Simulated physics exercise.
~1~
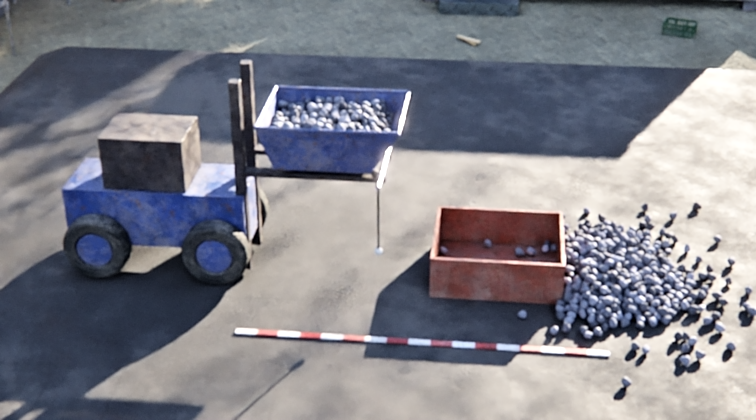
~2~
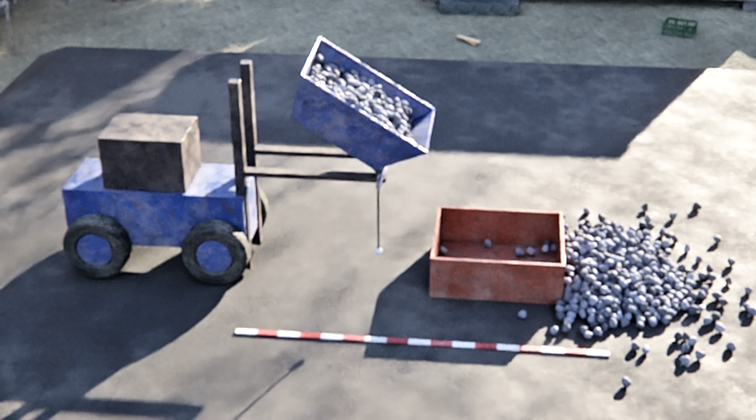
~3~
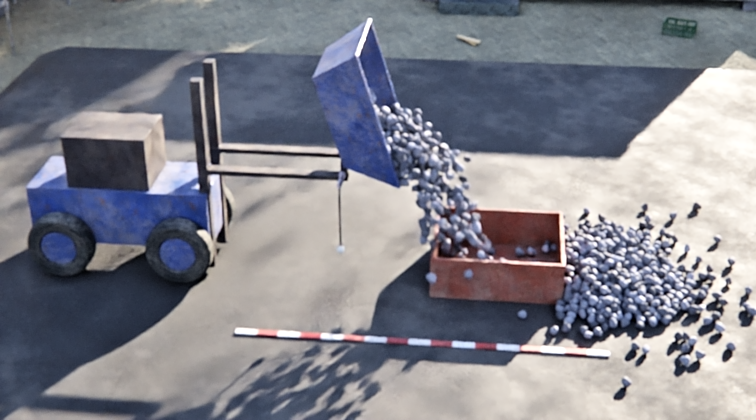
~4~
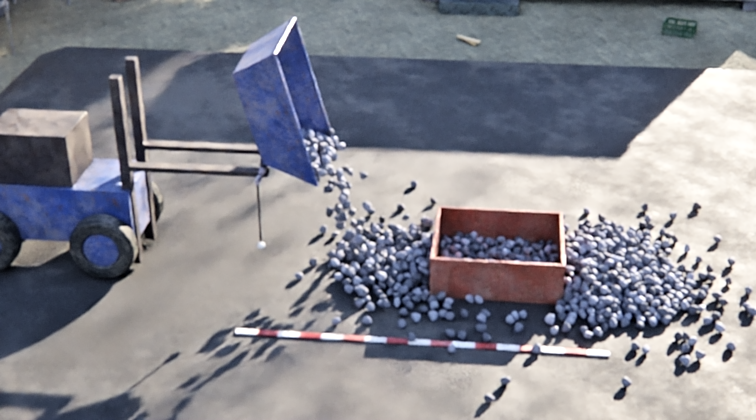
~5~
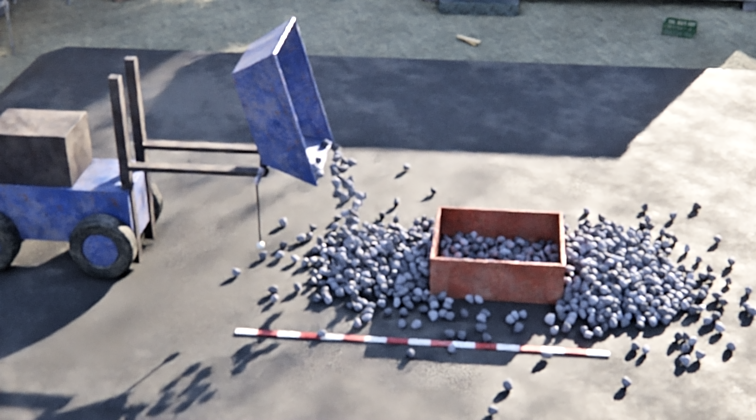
A blue fork truck tips stones into and around a red bin while backing left.
